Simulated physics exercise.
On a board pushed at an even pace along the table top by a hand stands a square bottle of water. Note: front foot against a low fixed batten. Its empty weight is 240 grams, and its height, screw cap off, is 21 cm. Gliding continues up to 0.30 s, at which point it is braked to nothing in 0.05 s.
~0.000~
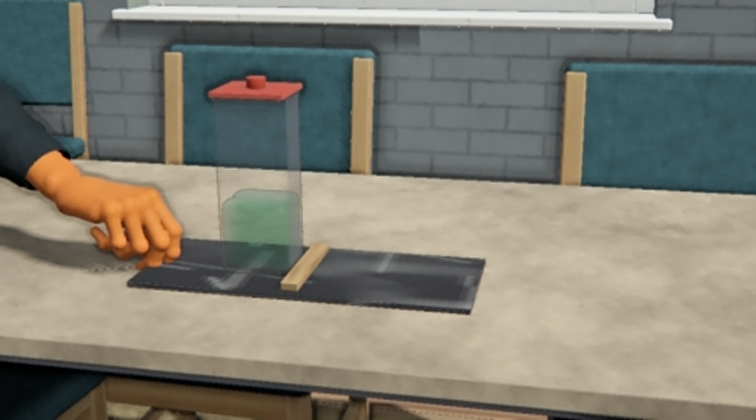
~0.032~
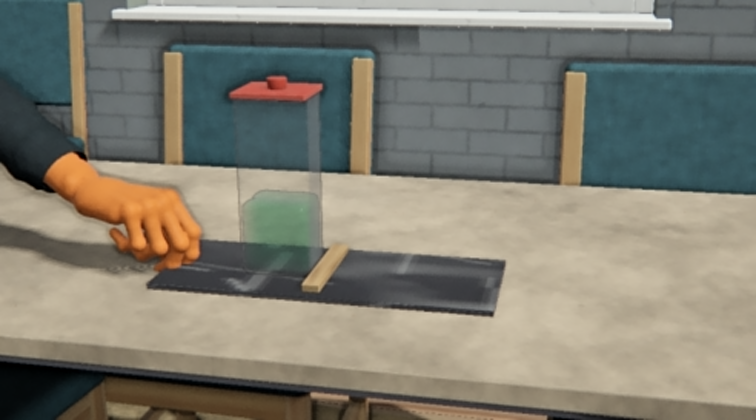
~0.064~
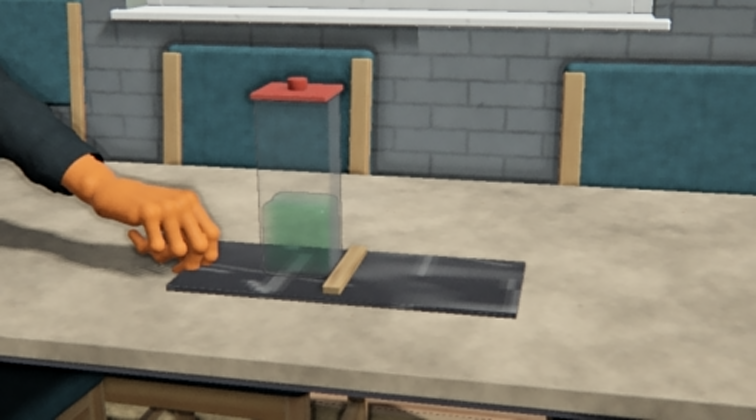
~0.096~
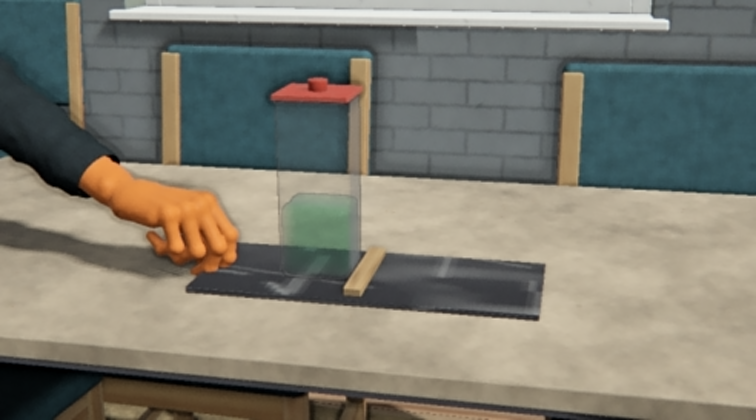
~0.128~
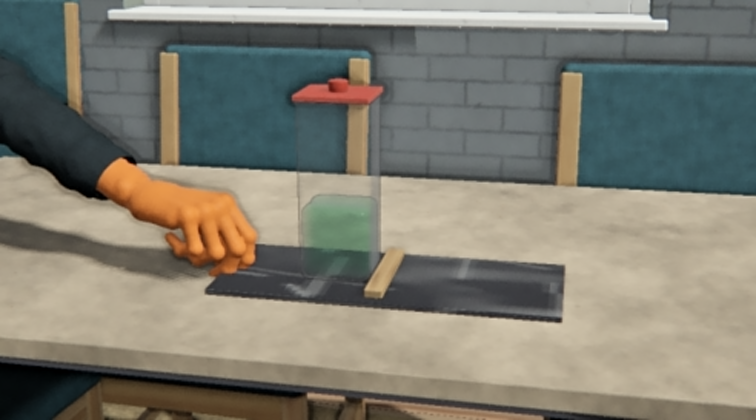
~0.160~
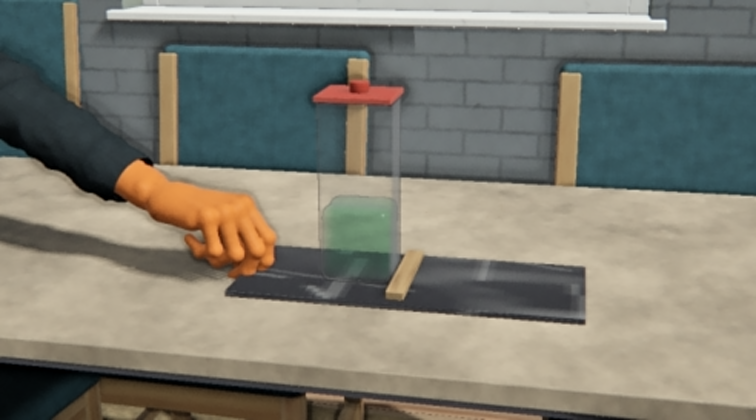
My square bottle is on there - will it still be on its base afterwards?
I expect it won't tip.
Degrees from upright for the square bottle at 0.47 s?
I'd put it at close to 16 degrees off upright.
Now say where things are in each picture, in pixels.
In the first picture, 0.0 cm from the start; square bottle, level (231, 194) left, (294, 199) right, rim (291, 97).
In the second picture, 2.5 cm from the start; square bottle, level (251, 195) left, (315, 200) right.
In the third picture, 5.1 cm from the start; square bottle, level (270, 198) left, (335, 201) right.
In the fourth picture, 7.6 cm from the start; square bottle, level (289, 199) left, (354, 203) right.
In the fifth picture, 10.1 cm from the start; square bottle, level (309, 200) left, (374, 203) right.
In the sixth picture, 12.6 cm from the start; square bottle, level (329, 202) left, (394, 205) right.
Then, 0.35 s in, the board moves at 0.00 m/s; the square bottle leans 4°.
Then, 0.47 s in, the square bottle leans 15°.
Then, 0.63 s in, the square bottle stands where it began.
Then, 0.85 s in, the square bottle stands where it began.
Finally, the square bottle stands where it began.
